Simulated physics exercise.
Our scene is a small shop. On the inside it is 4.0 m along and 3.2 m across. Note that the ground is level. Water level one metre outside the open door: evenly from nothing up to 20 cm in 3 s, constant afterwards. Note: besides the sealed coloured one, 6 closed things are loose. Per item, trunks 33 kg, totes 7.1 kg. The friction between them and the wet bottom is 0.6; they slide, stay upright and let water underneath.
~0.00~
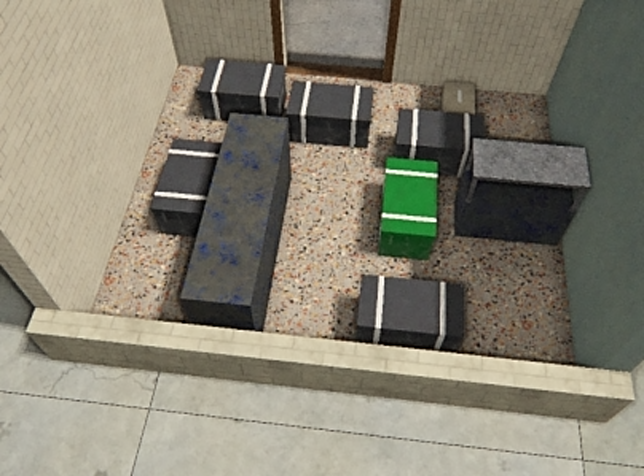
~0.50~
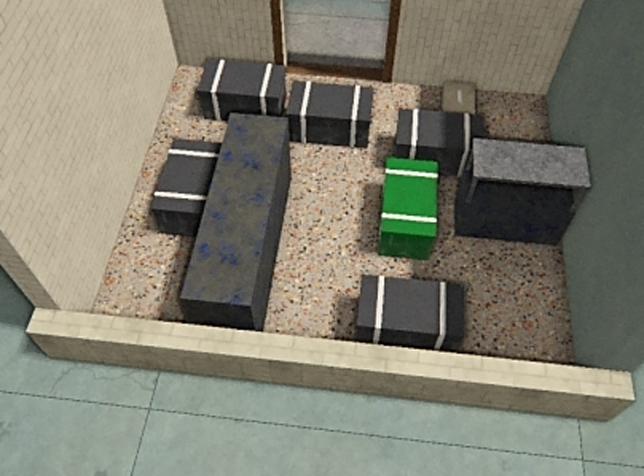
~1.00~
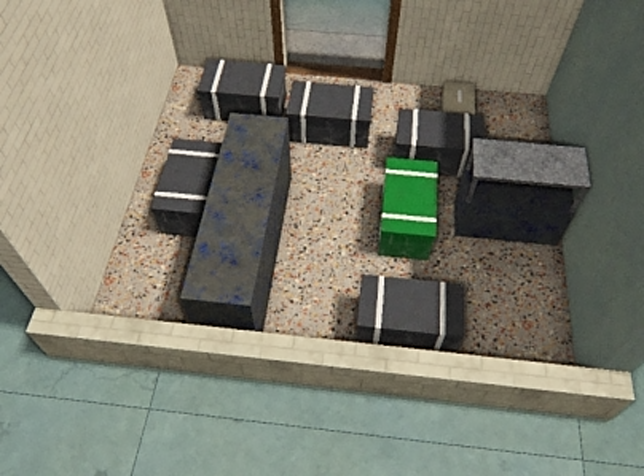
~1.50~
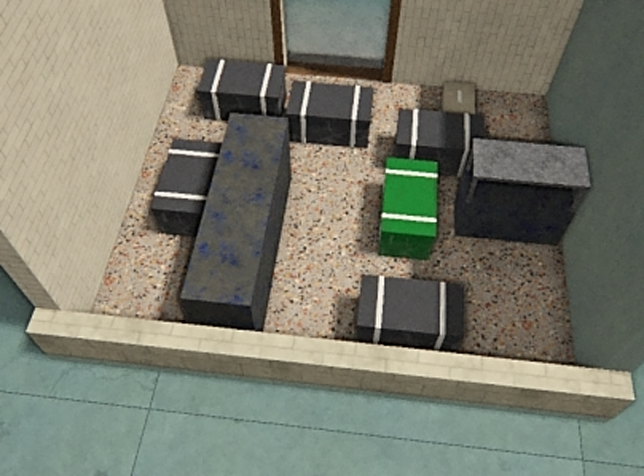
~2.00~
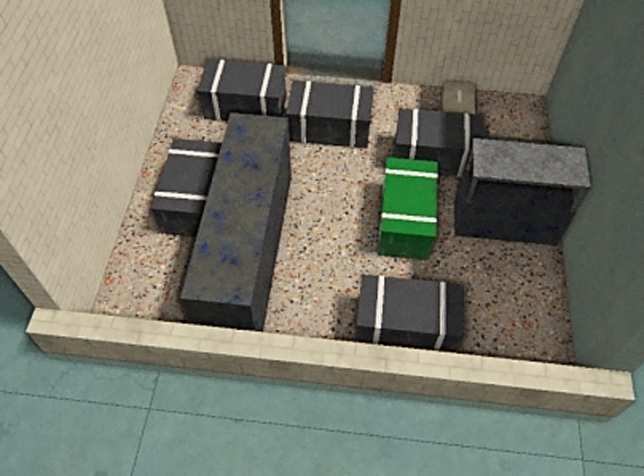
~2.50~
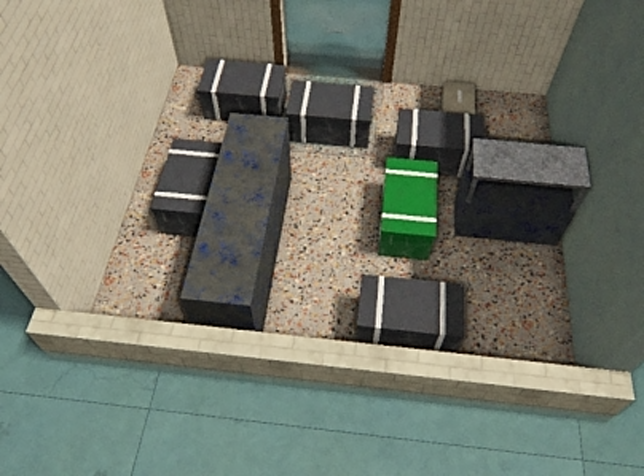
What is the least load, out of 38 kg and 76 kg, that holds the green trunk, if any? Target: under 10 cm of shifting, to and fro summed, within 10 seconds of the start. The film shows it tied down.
The least is 76 kg.
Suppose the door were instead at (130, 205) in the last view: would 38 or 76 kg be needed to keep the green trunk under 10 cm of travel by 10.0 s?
The light one suffices.
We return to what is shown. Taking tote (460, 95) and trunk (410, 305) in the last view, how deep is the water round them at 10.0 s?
Some 12 cm at the first, some 7 cm at the second.
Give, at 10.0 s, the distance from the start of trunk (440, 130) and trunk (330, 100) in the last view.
30 cm, 200 cm.
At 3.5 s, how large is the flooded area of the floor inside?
Somewhere around 2.0 m2, roughly.
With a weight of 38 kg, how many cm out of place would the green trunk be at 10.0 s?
Around 30 centimetres out of place.
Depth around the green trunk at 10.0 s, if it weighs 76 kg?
Roughly 8 cm.
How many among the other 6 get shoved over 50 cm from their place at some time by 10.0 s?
It works out to 3.
After 3.5 s the green trunk would be 0 cm from its start with 38 kg and 0 cm from its start with 76 kg; 0 cm of water round it then.
After 4.5 s the green trunk would be 2 cm from its start with 38 kg and 0 cm from its start with 76 kg; 4 cm of water round it then.
After 7.0 s the green trunk would be 10 cm from its start with 38 kg and 0 cm from its start with 76 kg; 5 cm of water round it then.
After 10.0 s the green trunk would be 25 cm from its start with 38 kg and 0 cm from its start with 76 kg; 8 cm of water round it then.
